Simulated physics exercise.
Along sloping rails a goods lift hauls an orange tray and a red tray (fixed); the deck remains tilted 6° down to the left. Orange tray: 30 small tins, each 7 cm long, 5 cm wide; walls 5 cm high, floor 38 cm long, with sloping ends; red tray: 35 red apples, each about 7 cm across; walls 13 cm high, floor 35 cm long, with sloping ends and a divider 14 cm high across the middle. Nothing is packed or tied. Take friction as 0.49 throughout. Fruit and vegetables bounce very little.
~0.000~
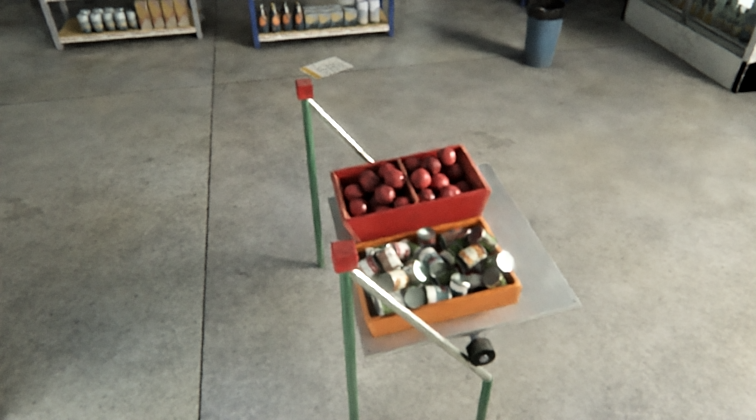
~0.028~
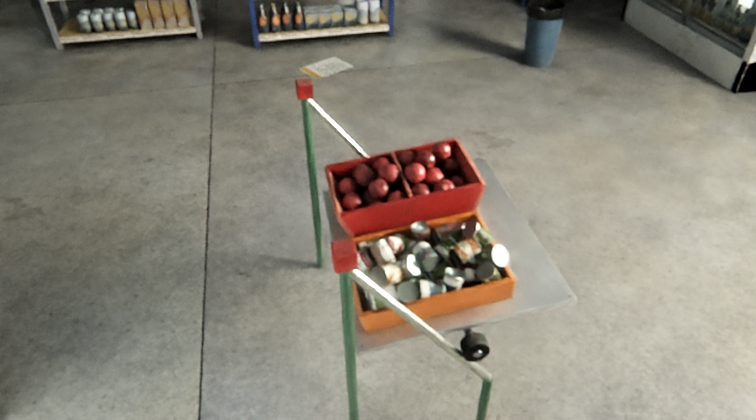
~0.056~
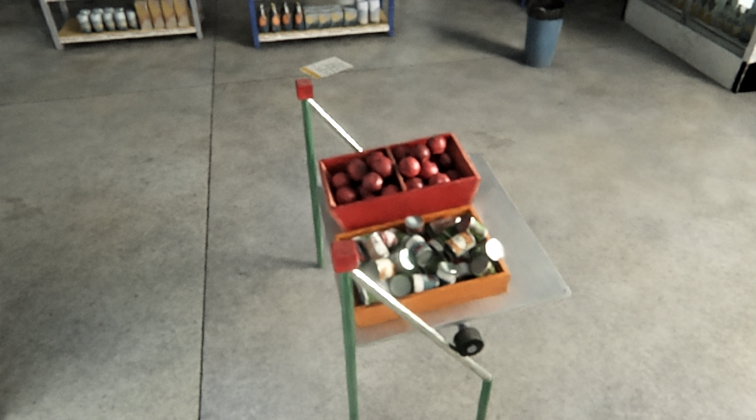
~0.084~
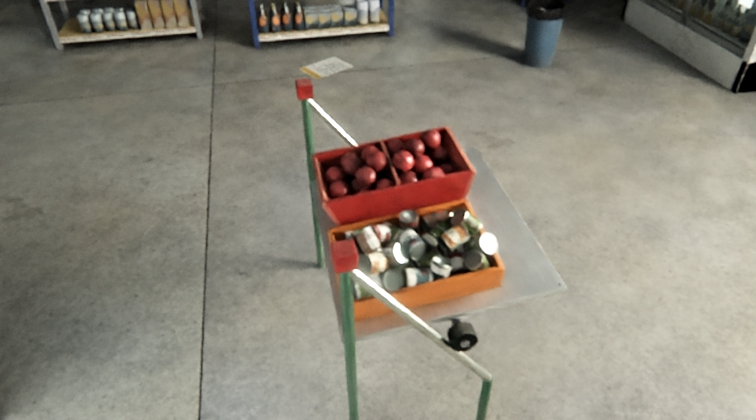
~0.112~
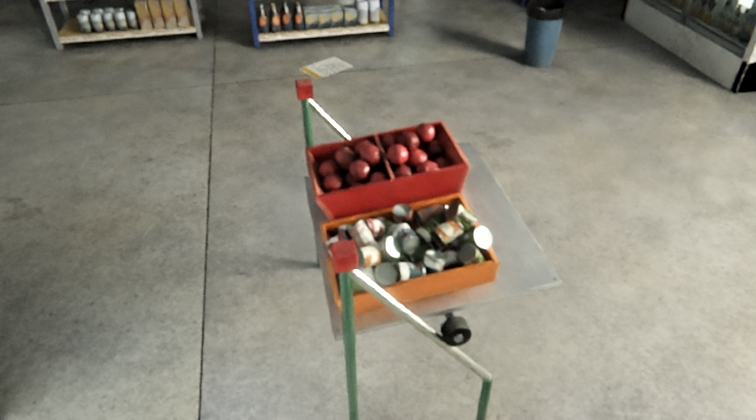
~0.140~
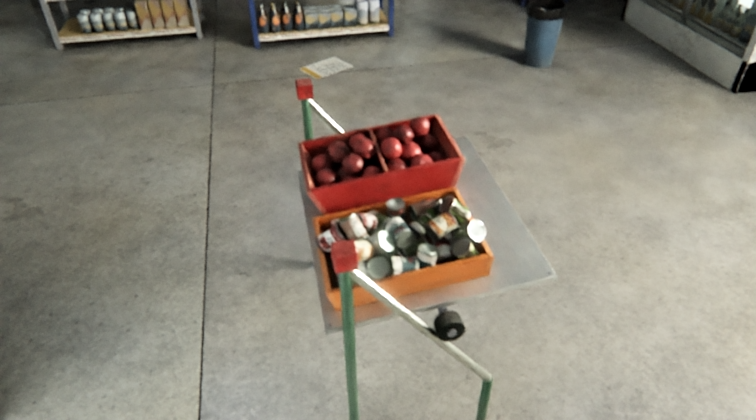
A platform carrying a red tray of apples and an orange tray of tins slides slightly up sloping rails.
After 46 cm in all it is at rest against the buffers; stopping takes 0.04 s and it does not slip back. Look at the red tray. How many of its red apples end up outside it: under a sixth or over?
Fewer than one in six of the red apples leave the red tray.
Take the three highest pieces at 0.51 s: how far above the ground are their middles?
About 96 cm.
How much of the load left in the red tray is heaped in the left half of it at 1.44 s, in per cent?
About 50 per cent.
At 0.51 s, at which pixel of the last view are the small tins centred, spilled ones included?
Near (297, 173).
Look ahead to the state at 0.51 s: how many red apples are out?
About 0.
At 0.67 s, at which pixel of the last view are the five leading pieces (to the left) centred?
At about (214, 206).
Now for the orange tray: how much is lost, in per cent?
Lost: Orange tray 20 per cent.
After 0.39 s, braking begins.
After 0.51 s, 1 of 30 out of the orange tray and 0 of 35 out of the red tray.
After 0.67 s, 5 of 30 out of the orange tray and 0 of 35 out of the red tray.
After 0.89 s, 6 of 30 out of the orange tray and 0 of 35 out of the red tray.
When it is over (at 1.44 s), 6 of 30 out of the orange tray and 0 of 35 out of the red tray. Asked share, 0 of 35, 0 per cent.
